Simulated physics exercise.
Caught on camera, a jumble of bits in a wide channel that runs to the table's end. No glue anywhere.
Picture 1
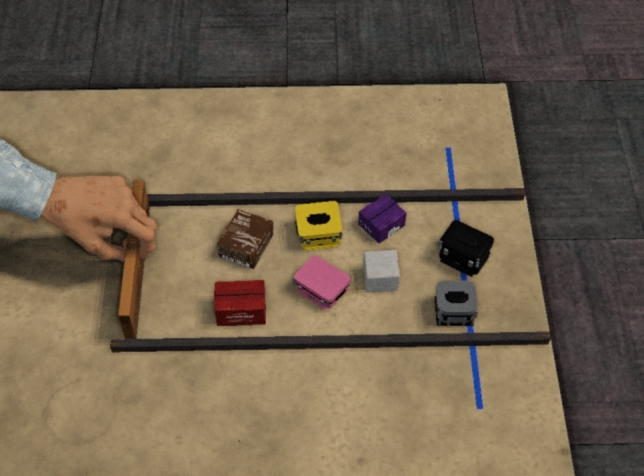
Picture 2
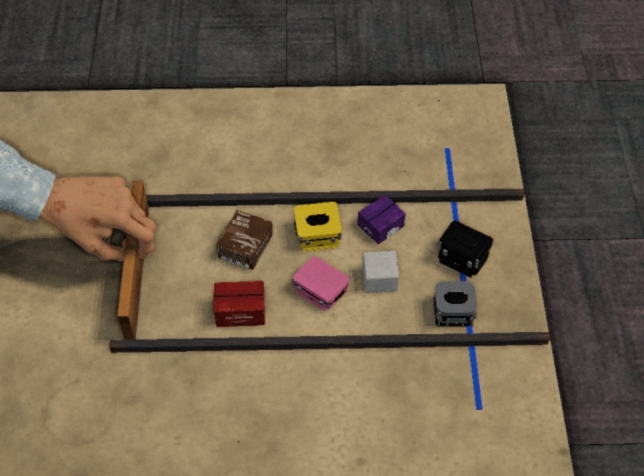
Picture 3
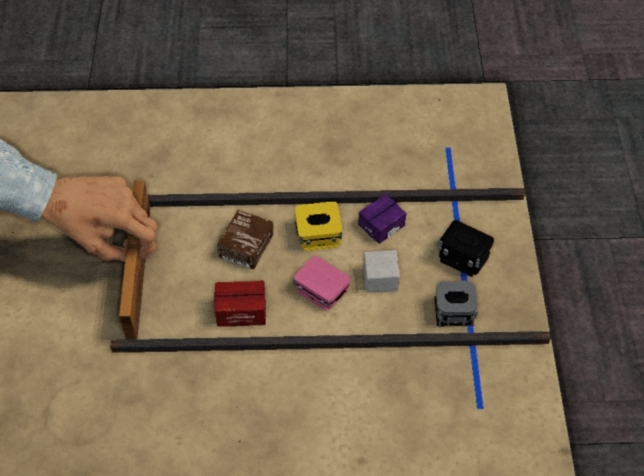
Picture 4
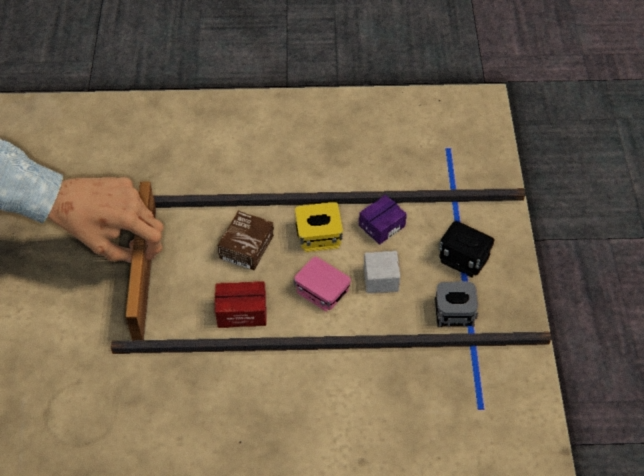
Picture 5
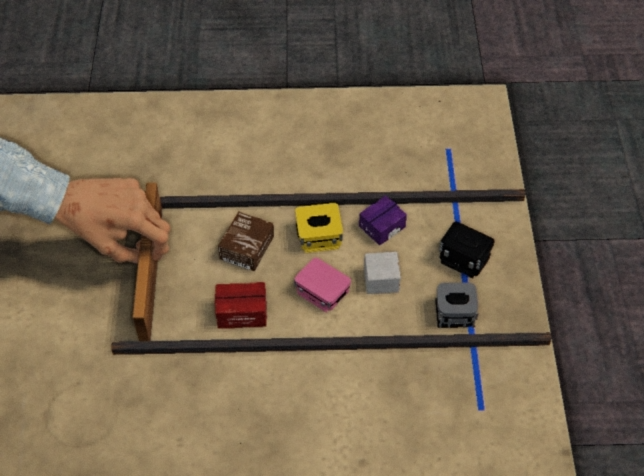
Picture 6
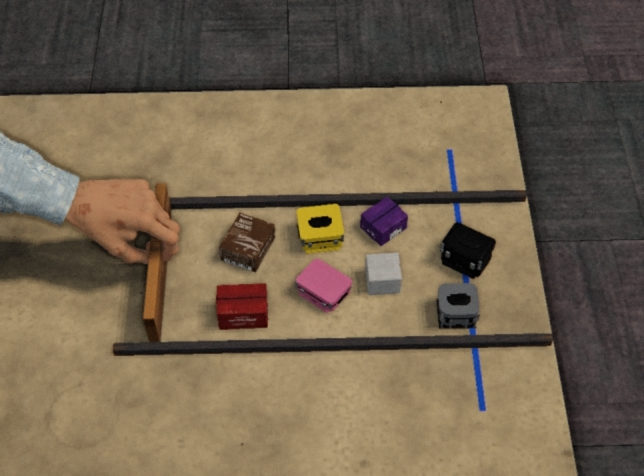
A hand slid an upright wooden board a short way right between two dark rails on a table, while the small colored boxes ahead of it, some near a blue line, stayed put.
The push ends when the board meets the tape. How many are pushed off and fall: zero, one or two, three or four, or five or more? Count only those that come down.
Here the number that fall off is one or two.
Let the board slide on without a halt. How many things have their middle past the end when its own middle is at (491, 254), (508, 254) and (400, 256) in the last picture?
It would be 5, 5 and 0.
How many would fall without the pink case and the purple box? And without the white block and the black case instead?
It would be 0 and 1.
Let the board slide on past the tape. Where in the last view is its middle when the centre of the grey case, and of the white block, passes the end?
Its middle is around (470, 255) and around (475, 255).
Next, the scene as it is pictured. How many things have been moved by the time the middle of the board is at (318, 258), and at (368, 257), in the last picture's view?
By then 6, and 7.
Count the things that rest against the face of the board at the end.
The number is 3.
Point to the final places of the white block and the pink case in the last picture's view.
About (527, 261), and the other about (488, 267).
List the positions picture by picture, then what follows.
In the first frame, black case (466, 248); grey case (455, 304); purple box (382, 219); board (135, 258); tape (463, 266).
In the second frame, grey case (455, 305); brown box (245, 239).
In the third frame, purple box (382, 219); board (136, 259).
In the fourth frame, black case (466, 249); pink case (323, 285).
In the fifth frame, grey case (456, 306); red box (241, 305).
In the sixth frame, black case (467, 251); grey case (458, 306); purple box (384, 221); board (158, 261); tape (465, 268).
Early on, none off yet; black case at rest near (467, 251); grey case at rest near (458, 306); purple box at rest near (384, 221).
A while later, none off yet; black case moving near (476, 249); grey case at rest near (458, 306); purple box travelled well along near (470, 217).
Finally, the number that fall off is one or two; lost, purple box and black case.
